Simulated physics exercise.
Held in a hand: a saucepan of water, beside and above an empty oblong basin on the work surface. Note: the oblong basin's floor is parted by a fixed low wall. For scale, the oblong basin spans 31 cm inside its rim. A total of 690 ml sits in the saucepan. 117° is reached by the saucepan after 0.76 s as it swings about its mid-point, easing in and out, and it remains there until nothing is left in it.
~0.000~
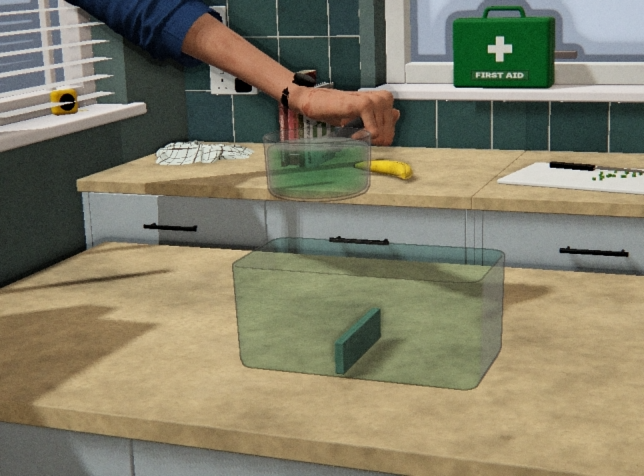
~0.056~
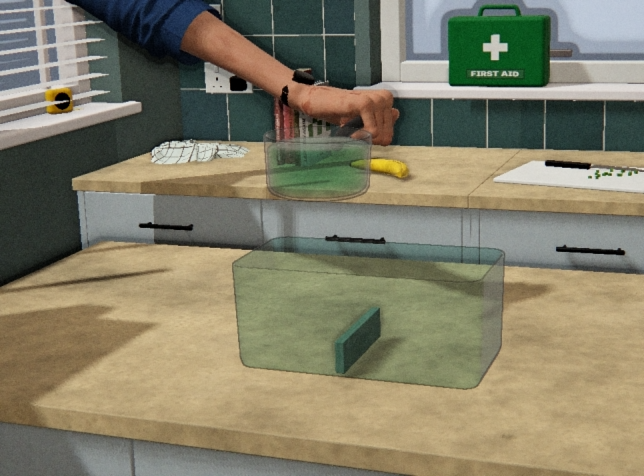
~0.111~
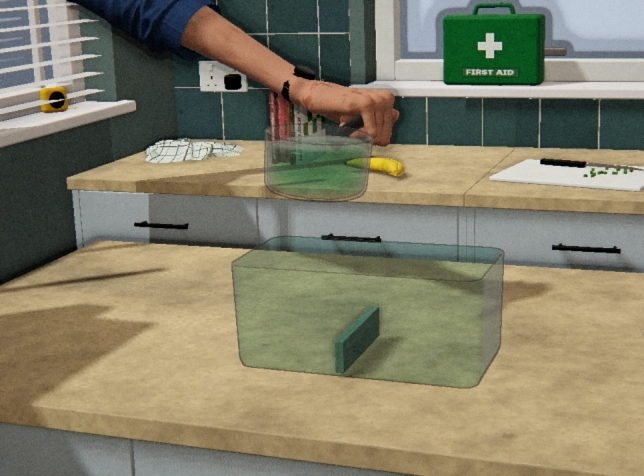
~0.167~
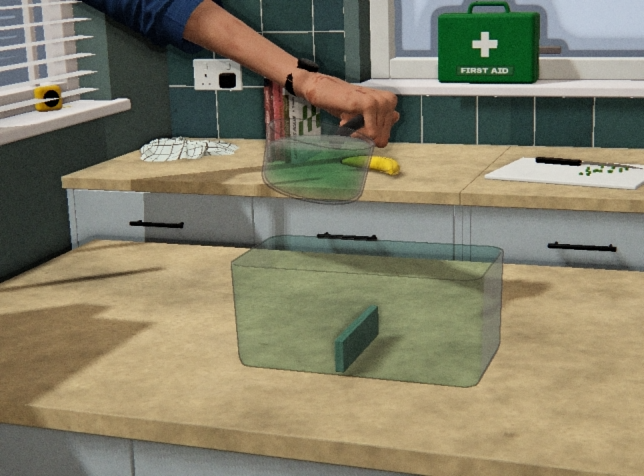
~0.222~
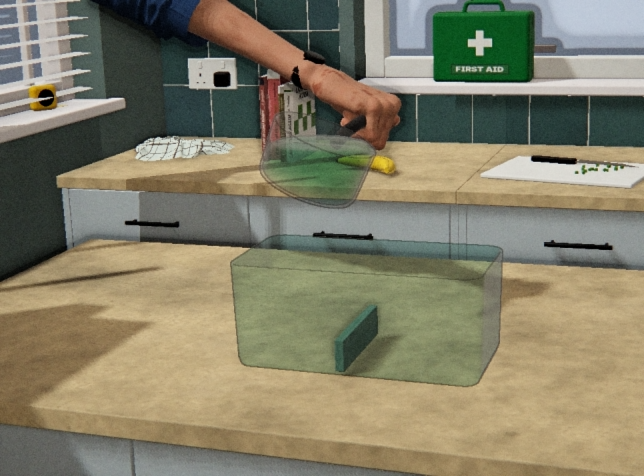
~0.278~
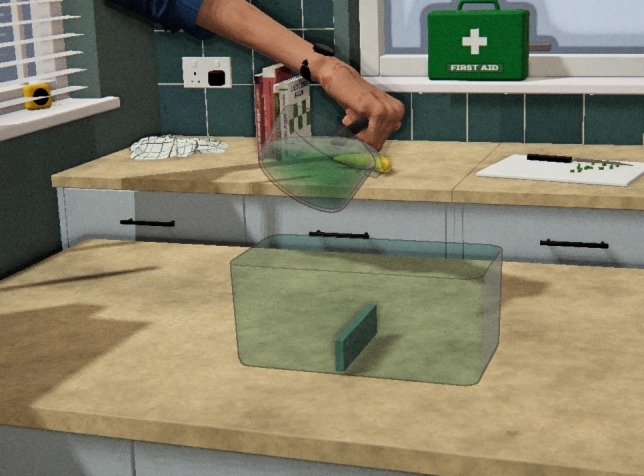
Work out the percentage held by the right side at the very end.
I would put it at 92 per cent.
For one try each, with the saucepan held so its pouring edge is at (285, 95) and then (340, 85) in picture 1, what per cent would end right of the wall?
In order, 30 and 85 per cent.
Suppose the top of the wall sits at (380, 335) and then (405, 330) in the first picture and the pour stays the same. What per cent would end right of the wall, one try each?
In order, 75 and 60 per cent.
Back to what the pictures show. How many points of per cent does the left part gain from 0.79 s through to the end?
I'd say near 1 percent.
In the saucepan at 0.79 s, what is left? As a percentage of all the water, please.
About 2 per cent.
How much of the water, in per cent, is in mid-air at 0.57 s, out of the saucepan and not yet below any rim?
Close to 32 in a hundred.
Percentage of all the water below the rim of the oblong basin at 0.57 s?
About 46%.
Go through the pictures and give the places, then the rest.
In the first picture, it leans 0°; its right rim is at (367, 138); the water meets the walls at (273, 143) and (367, 146); the oblong basin's rim runs from (254, 253) to (493, 268); the wall's top is at (358, 326).
In the second picture, it leans 2°; its right rim is at (368, 139); the water meets the walls at (273, 143) and (368, 146).
In the third picture, it leans 6°; its right rim is at (369, 142); the water meets the walls at (273, 142) and (368, 147).
In the fourth picture, it leans 13°; its right rim is at (371, 149); the water meets the walls at (274, 140) and (371, 147).
In the fifth picture, it leans 23°; its right rim is at (372, 158); the water meets the walls at (273, 142) and (373, 152); 1 per cent is over the edge.
In the sixth picture, it leans 35°; its right rim is at (372, 169); the water meets the walls at (270, 142) and (369, 159); 5 per cent is over the edge.
By 0.57 s the tilt is 100° and 21 per cent is still to pour, 0 is left of the wall and 47 right of it.
By 0.79 s the tilt is 117° and 2 per cent is still to pour, 7 is left of the wall and 87 right of it.
By 1.01 s the tilt is 117° and 0 per cent is still to pour, 8 is left of the wall and 92 right of it.
By 1.26 s the tilt is 117° and 0 per cent is still to pour, 8 is left of the wall and 92 right of it.
At rest 8 per cent lies left of the wall, 92 right of it and 1 outside.
